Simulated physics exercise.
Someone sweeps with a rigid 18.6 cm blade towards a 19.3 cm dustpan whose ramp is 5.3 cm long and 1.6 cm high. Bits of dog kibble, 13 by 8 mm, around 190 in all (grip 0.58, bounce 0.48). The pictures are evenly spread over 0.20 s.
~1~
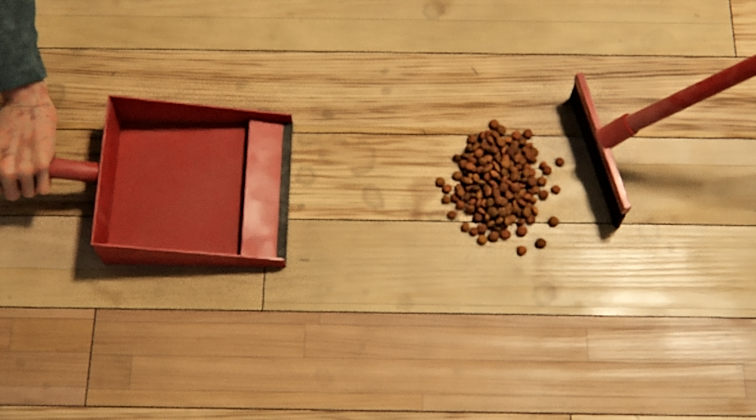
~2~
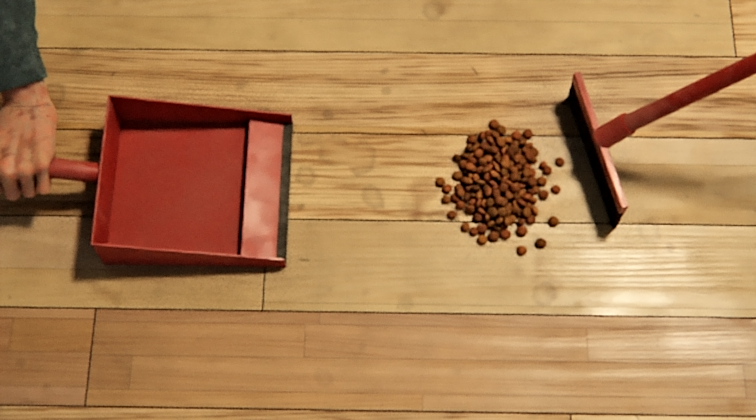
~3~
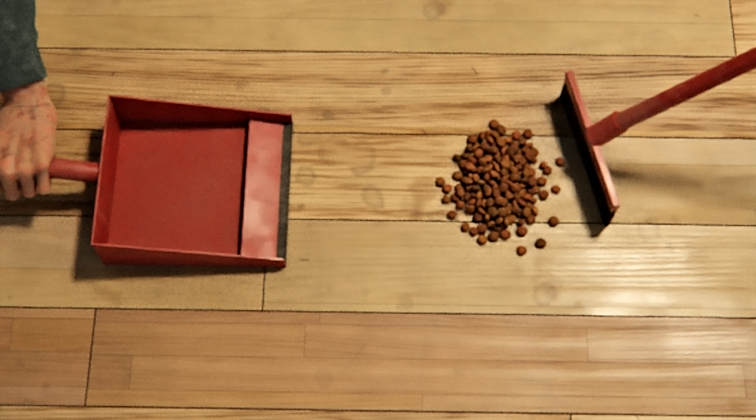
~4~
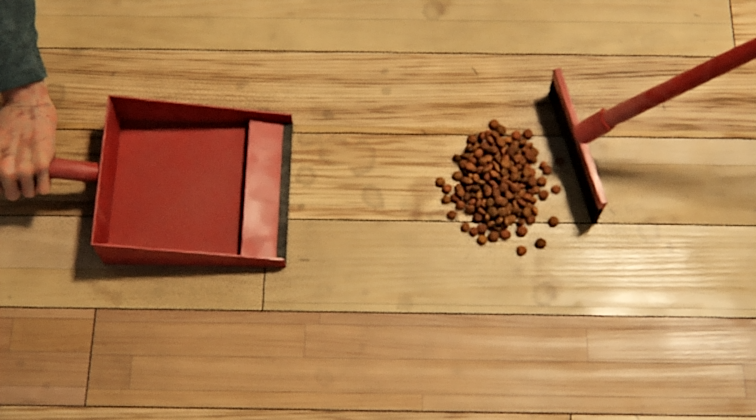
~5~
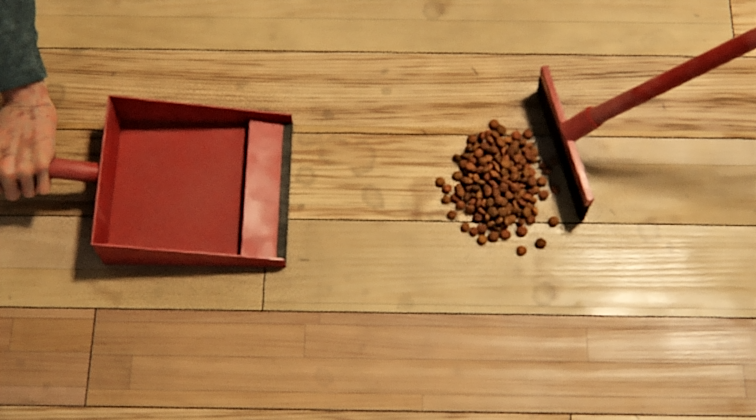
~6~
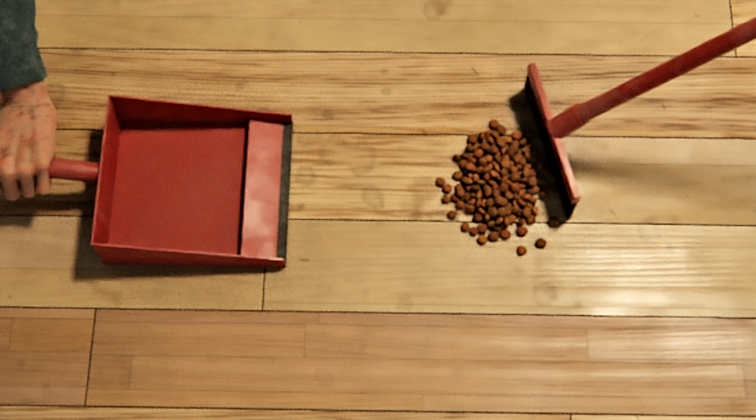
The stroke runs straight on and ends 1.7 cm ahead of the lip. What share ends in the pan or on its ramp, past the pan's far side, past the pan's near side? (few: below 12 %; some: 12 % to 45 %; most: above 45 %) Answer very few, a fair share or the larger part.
Pan: Very few, far side: A fair share, near side: Very few.
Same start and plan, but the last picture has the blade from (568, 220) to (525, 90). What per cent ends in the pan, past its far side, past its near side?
Pan 15, far 5, near 20.
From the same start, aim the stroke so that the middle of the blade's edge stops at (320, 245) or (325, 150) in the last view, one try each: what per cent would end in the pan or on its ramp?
About 20 and 5 per cent.
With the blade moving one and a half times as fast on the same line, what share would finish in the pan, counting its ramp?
In that case some 0 per cent.
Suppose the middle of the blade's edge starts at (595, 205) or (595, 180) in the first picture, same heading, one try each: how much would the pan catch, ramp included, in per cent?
About 5 and 0 per cent.
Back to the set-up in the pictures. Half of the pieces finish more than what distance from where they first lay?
Roughly 16 cm.
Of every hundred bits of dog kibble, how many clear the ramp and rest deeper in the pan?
Roughly 0 per cent.
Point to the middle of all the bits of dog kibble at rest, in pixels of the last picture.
At about (365, 189).
Then, 0.35 s after the last picture, middle of the blade 19 cm from the lip; 0 % over the lip, far side 5 %, near side 0 %.
Then, 0.58 s after the last picture, middle of the blade 10 cm from the lip; 0 % over the lip, far side 15 %, near side 0 %.
Then, 0.92 s after the last picture, middle of the blade 4 cm from the lip; 0 % over the lip, far side 15 %, near side 0 %.
In the end, pan 0 %, far side 15 %, near side 0 %, in front of the lip or behind the blade 85 %.
